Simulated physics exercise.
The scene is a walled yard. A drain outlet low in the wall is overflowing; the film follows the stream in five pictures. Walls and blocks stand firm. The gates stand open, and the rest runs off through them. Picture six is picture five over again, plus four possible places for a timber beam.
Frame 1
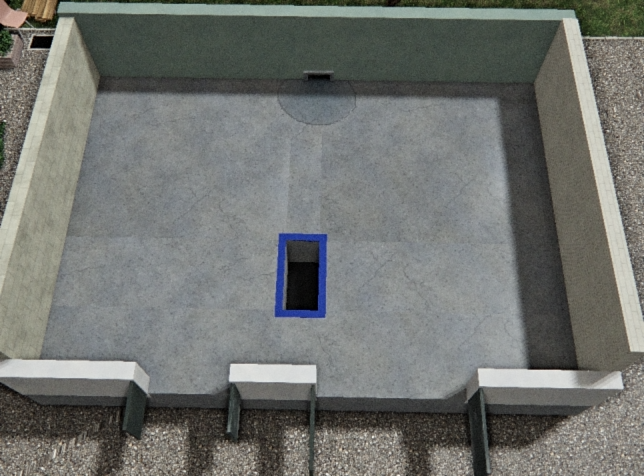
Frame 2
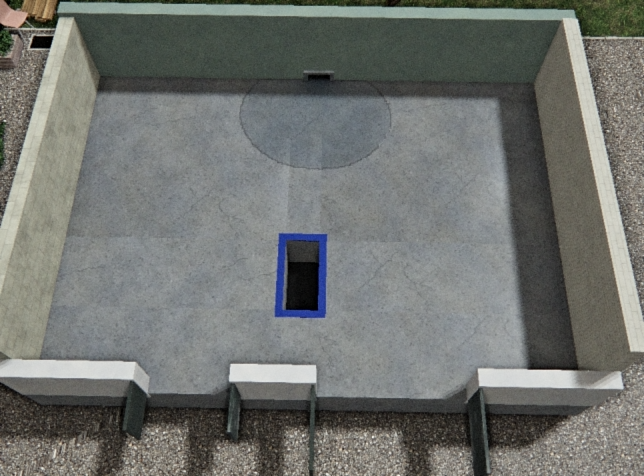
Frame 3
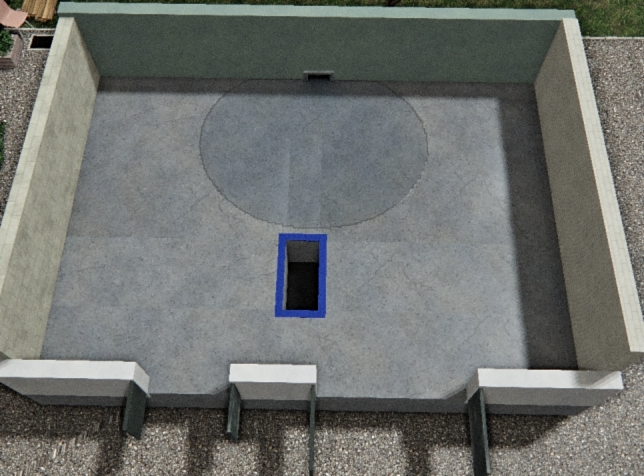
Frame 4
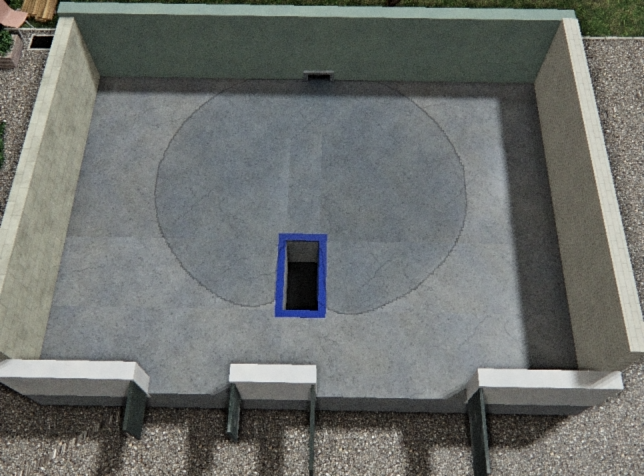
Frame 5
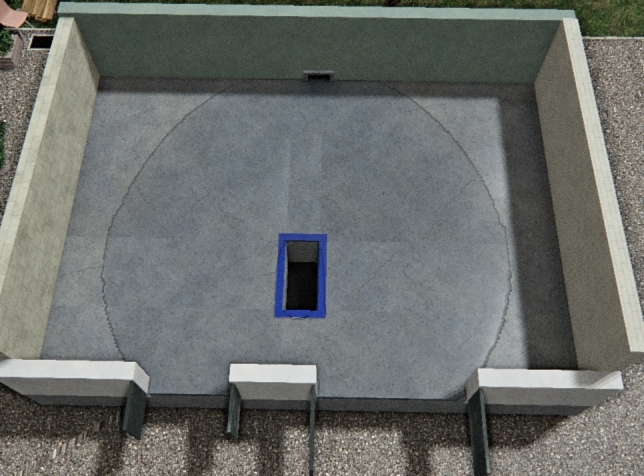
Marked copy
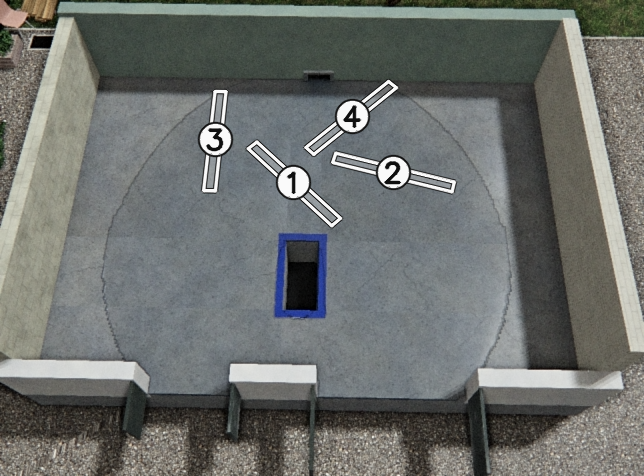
Walled yard with a round sheet of water spreading from an outlet in the far wall and surrounding a blue-edged drain pit.
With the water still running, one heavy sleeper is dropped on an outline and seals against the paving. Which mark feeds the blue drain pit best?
I would pick position 3.
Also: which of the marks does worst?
It is 1.
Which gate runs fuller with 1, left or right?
The right one.
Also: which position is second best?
The answer is 2.
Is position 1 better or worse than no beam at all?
Worse.
In white, 1 from (252, 145) to (336, 222); 2 from (334, 157) to (453, 186); 3 from (209, 190) to (220, 91); 4 from (309, 150) to (392, 84).
With 1, about 4 % of the stream goes into the blue drain pit, about 95 % out by the gates.
With 2, about 21 % of the stream goes into the blue drain pit, about 79 % out by the gates.
With 3, about 29 % of the stream goes into the blue drain pit, about 70 % out by the gates.
With 4, about 13 % of the stream goes into the blue drain pit, about 87 % out by the gates.
